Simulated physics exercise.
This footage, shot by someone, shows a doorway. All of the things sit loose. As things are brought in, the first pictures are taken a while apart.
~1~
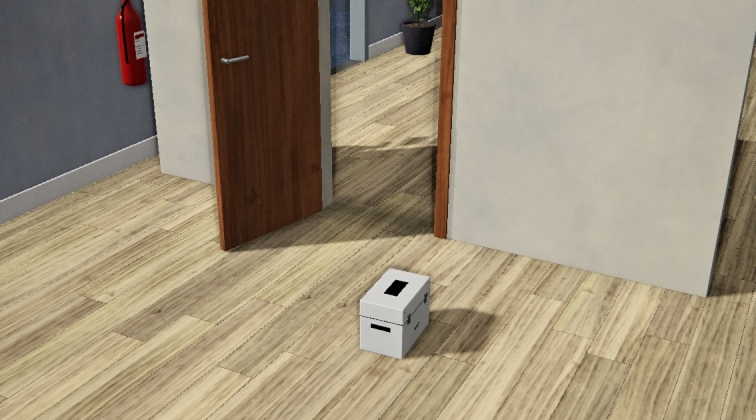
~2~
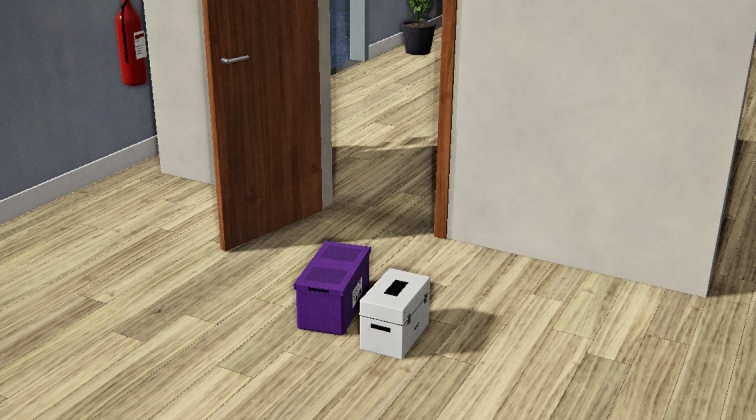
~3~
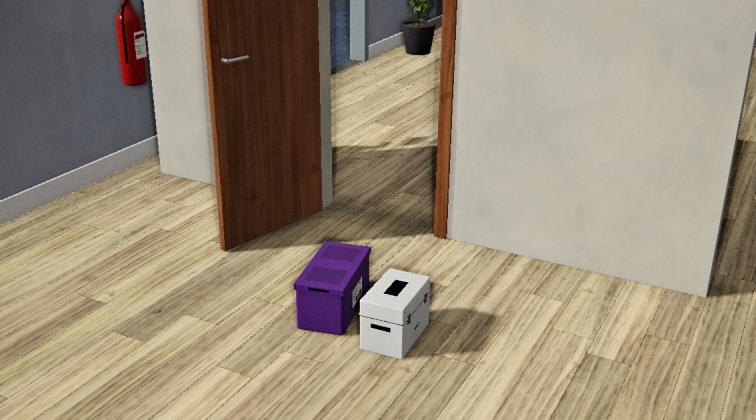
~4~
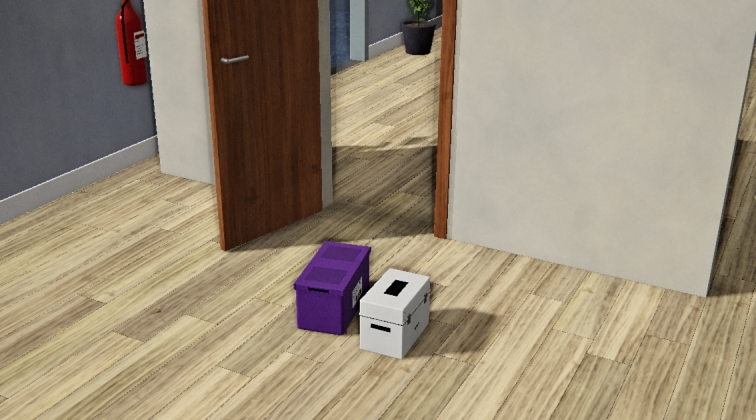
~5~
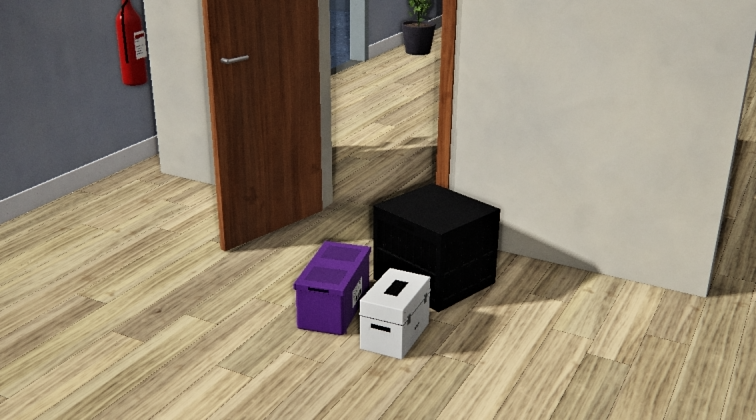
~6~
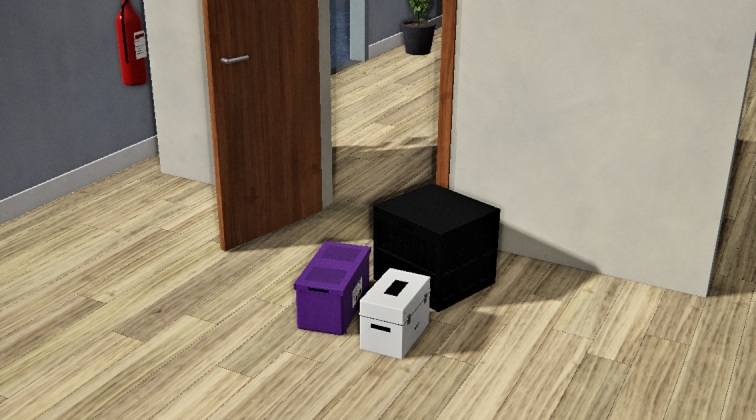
At the start, a white box with a dark slot on top sits alone on the wood floor before a wide-open brown door. A purple tote then appears close beside it on the left, and later a large black chest appears behind them, while the door stays still.
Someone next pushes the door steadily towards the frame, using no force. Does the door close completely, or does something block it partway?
The door closes completely.
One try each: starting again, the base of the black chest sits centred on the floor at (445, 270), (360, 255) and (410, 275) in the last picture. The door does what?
Well, the first time the door completes its swing, the second time it halts partway, and the third time it completes its swing.
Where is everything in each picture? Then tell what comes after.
Door wide open and still; white toolbox (396, 312), in the first picture.
Door wide open and still; white toolbox (396, 312); purple tote (334, 287), in the second picture.
Door wide open and still; white toolbox (396, 312); purple tote (334, 287), in the third picture.
Door wide open and still; white toolbox (396, 312); purple tote (334, 287), in the fourth picture.
Door wide open and still; white toolbox (396, 312); purple tote (334, 287), in the fifth picture.
Door wide open and still; black chest (435, 245); white toolbox (396, 312), in the sixth picture.
Then, 0.80 s later than the last frame, door 67° open.
Then, 1.20 s later than the last frame, door 35° open.
When it is over, door 0° open; all 3 as before. End places, in pixels of the last picture, black chest near (435, 245).
